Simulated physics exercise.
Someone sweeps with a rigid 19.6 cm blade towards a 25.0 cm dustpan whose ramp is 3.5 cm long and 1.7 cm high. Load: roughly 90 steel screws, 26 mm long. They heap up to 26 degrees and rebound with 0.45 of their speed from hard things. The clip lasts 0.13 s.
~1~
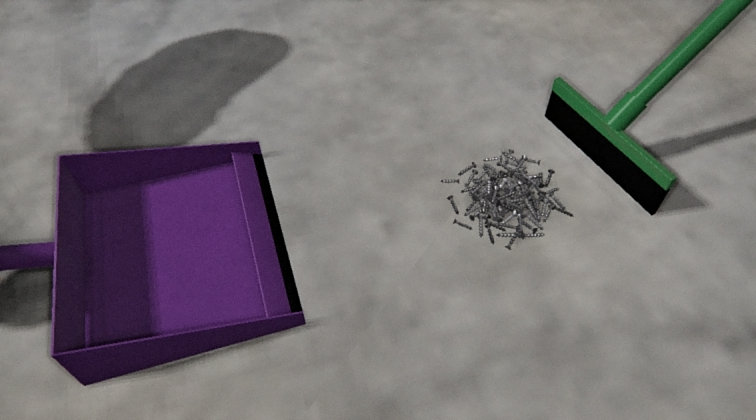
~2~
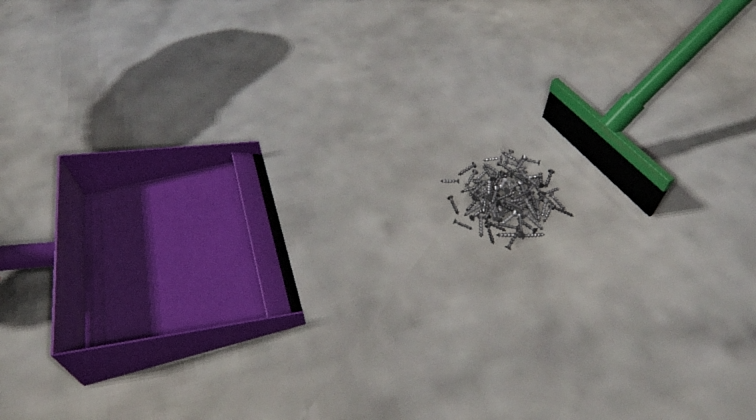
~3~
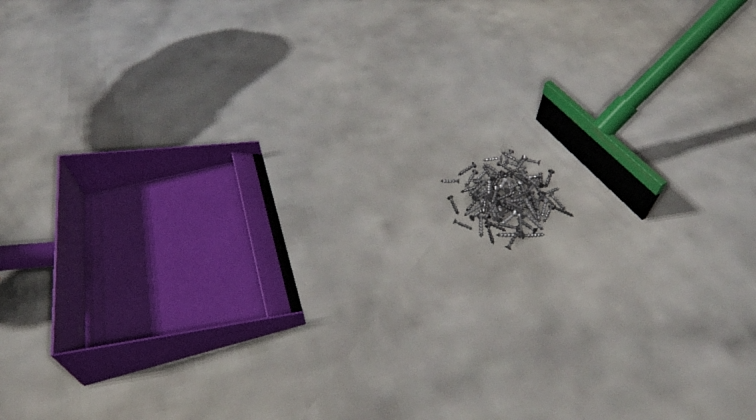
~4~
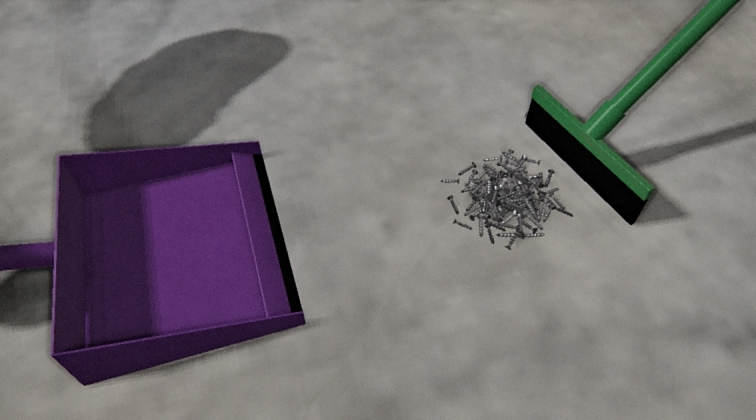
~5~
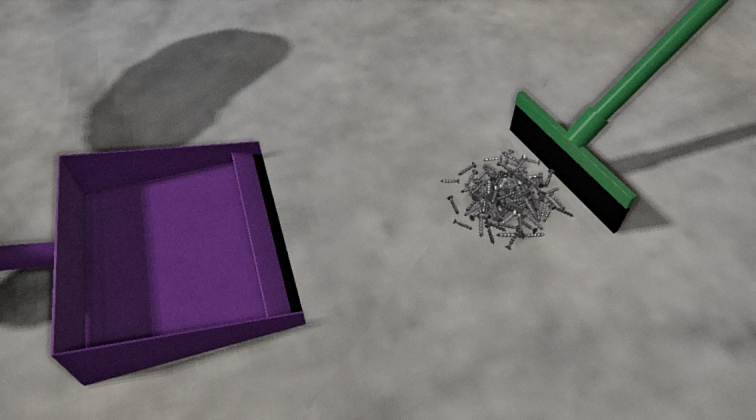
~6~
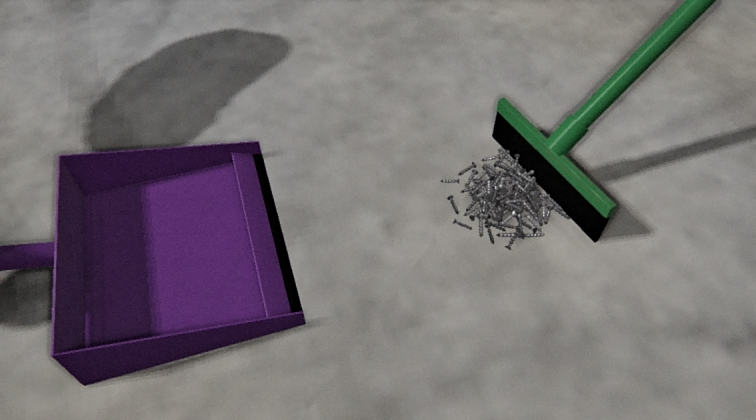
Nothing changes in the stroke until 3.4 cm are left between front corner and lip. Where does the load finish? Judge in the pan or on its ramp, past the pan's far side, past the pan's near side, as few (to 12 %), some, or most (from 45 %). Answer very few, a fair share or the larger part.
Pan: A fair share, far side: Very few, near side: A fair share.
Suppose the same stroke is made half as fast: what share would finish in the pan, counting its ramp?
Then about 5 per cent.
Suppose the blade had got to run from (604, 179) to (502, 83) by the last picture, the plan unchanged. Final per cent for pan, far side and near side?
Pan 0, far 0, near 0.
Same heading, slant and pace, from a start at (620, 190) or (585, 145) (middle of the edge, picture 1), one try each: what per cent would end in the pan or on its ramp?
Some 25 and 30 per cent.
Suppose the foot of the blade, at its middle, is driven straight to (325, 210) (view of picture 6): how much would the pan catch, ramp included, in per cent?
Some 25 per cent.
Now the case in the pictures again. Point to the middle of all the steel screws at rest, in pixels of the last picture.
At about (298, 291).
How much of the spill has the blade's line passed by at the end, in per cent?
About 0 per cent.
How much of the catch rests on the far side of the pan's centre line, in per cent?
Some 0 per cent.
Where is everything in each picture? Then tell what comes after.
In the first picture, blade from (668, 184) to (557, 87), moved 0.0 cm, 0 of the pieces shifted so far; middle of the pieces at (505, 196); pan at (168, 259).
In the second picture, blade from (666, 185) to (555, 87), moved 0.4 cm, 0 of the pieces shifted so far; middle of the pieces at (505, 196).
In the third picture, blade from (658, 188) to (548, 90), moved 1.5 cm, 0 of the pieces shifted so far; middle of the pieces at (505, 196).
In the fourth picture, blade from (646, 194) to (537, 94), moved 3.2 cm, 0 of the pieces shifted so far; middle of the pieces at (505, 196).
In the fifth picture, blade from (628, 202) to (520, 100), moved 5.7 cm, 0 of the pieces shifted so far; middle of the pieces at (505, 196).
In the sixth picture, blade from (608, 211) to (502, 107), moved 8.5 cm, 25 of the pieces shifted so far; middle of the pieces at (506, 196); pan at (168, 259).
Then, 0.13 s after the last picture, middle of the blade 18 cm from the lip; 0 % over the lip, far side 0 %, near side 5 %.
Then, 0.22 s after the last picture, middle of the blade 9 cm from the lip; 0 % over the lip, far side 0 %, near side 15 %.
Then, 0.45 s after the last picture, middle of the blade 6 cm from the lip; 40 % over the lip, far side 0 %, near side 25 %.
In the end, pan 30 %, far side 0 %, near side 25 %, in front of the lip or behind the blade 45 %.
